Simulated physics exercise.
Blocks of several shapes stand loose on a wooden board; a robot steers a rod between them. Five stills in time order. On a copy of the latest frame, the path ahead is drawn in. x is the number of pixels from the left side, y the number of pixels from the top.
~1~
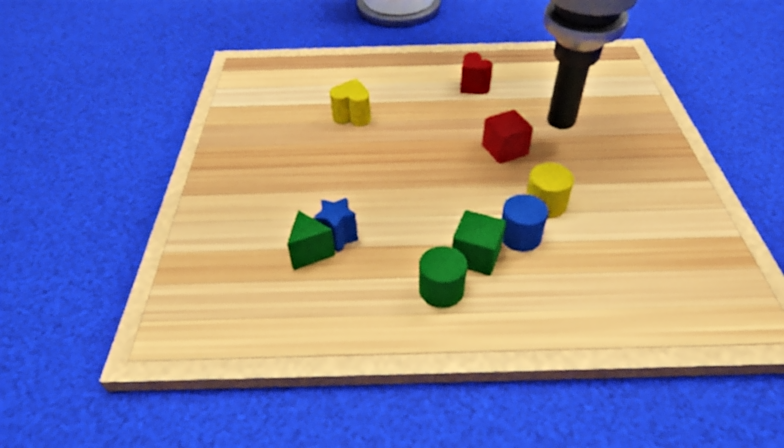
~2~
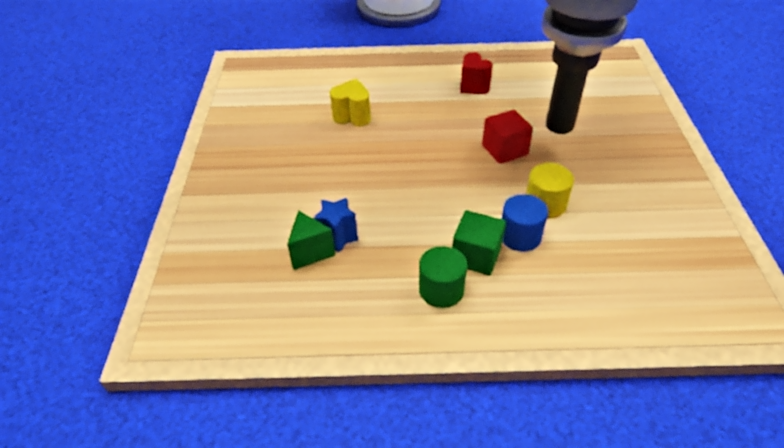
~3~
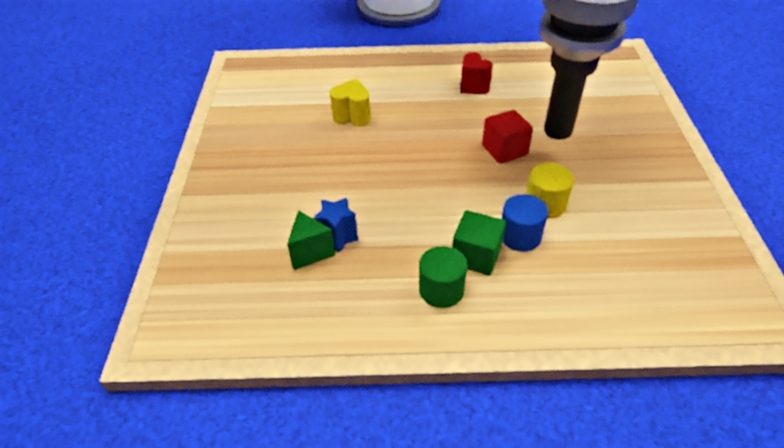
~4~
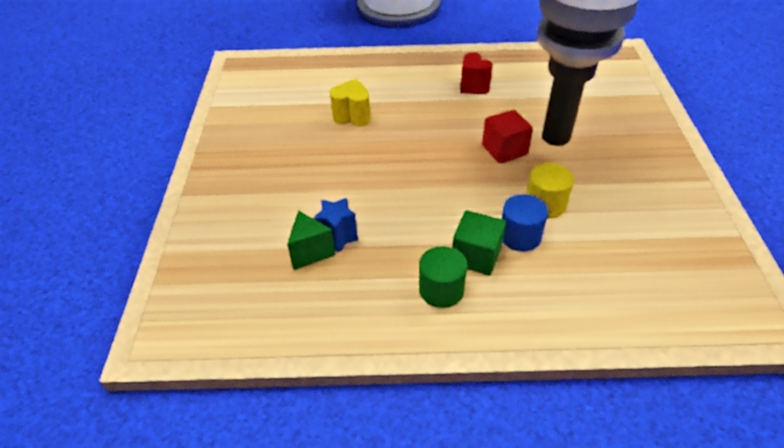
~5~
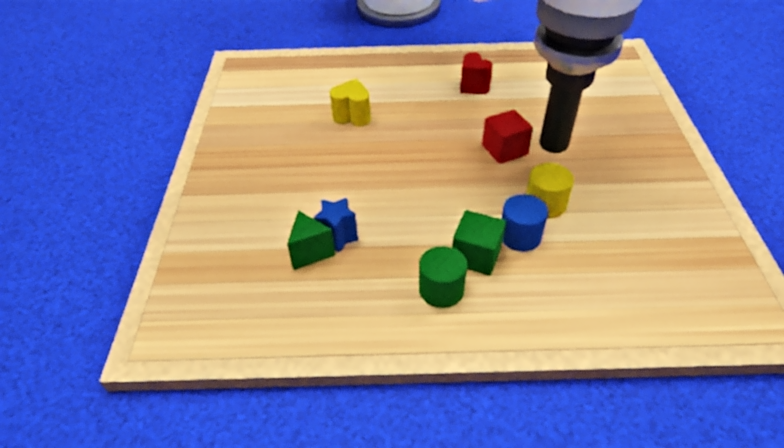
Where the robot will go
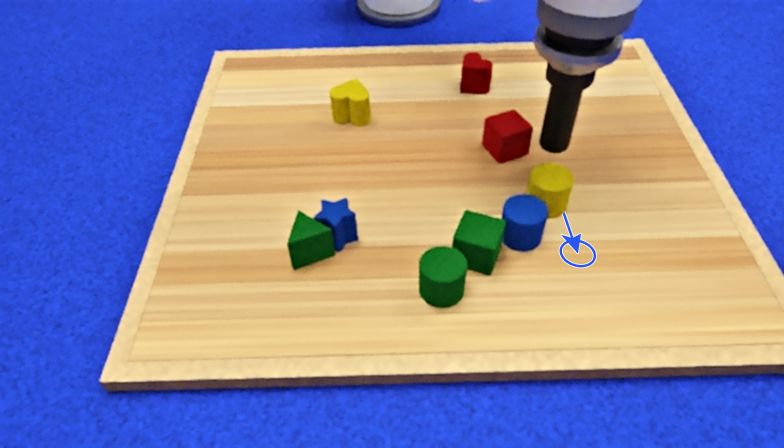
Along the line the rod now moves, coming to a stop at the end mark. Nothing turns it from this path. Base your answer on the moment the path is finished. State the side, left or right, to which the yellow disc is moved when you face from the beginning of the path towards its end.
It goes toward the right-hand side.
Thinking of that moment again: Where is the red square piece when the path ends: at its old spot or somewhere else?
That block remains where it is.
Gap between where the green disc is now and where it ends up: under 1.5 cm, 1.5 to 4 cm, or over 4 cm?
Verdict: Less than 1.5 cm.
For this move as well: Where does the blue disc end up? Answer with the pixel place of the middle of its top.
I expect it at (511, 244).
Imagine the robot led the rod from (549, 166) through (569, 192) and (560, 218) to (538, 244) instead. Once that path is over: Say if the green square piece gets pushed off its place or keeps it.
It is shoved along.
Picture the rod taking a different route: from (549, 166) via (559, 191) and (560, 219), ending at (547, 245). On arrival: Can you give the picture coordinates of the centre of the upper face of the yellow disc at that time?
Pixel (539, 245).
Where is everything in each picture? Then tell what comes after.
In the first picture, rod's lower end (561, 122); green disc (443, 263); green square piece (480, 228); red square piece (509, 122); blue disc (526, 208); yellow disc (552, 176).
In the second picture, rod (559, 127); blocks still.
In the third picture, rod (558, 132); blocks still.
In the fourth picture, rod (556, 139); blocks still.
In the fifth picture, rod (553, 146); green disc (443, 263); green square piece (480, 228); red square piece (509, 122); blue disc (526, 208); yellow disc (552, 176).
Drawn move, from (549, 166) directly to (578, 253).
What follows on the original path. One third of the way, rod (562, 173); blue disc (524, 211); yellow disc (551, 188).
Two thirds of the way, rod (573, 202); green disc (438, 266); green square piece (462, 235), turned 20° clockwise; blue disc (515, 232); yellow disc (555, 218).
At the end, rod (584, 233); green disc (436, 266); green square piece (459, 235), turned 20° clockwise; red square piece still; blue disc (511, 244); yellow disc (560, 247).
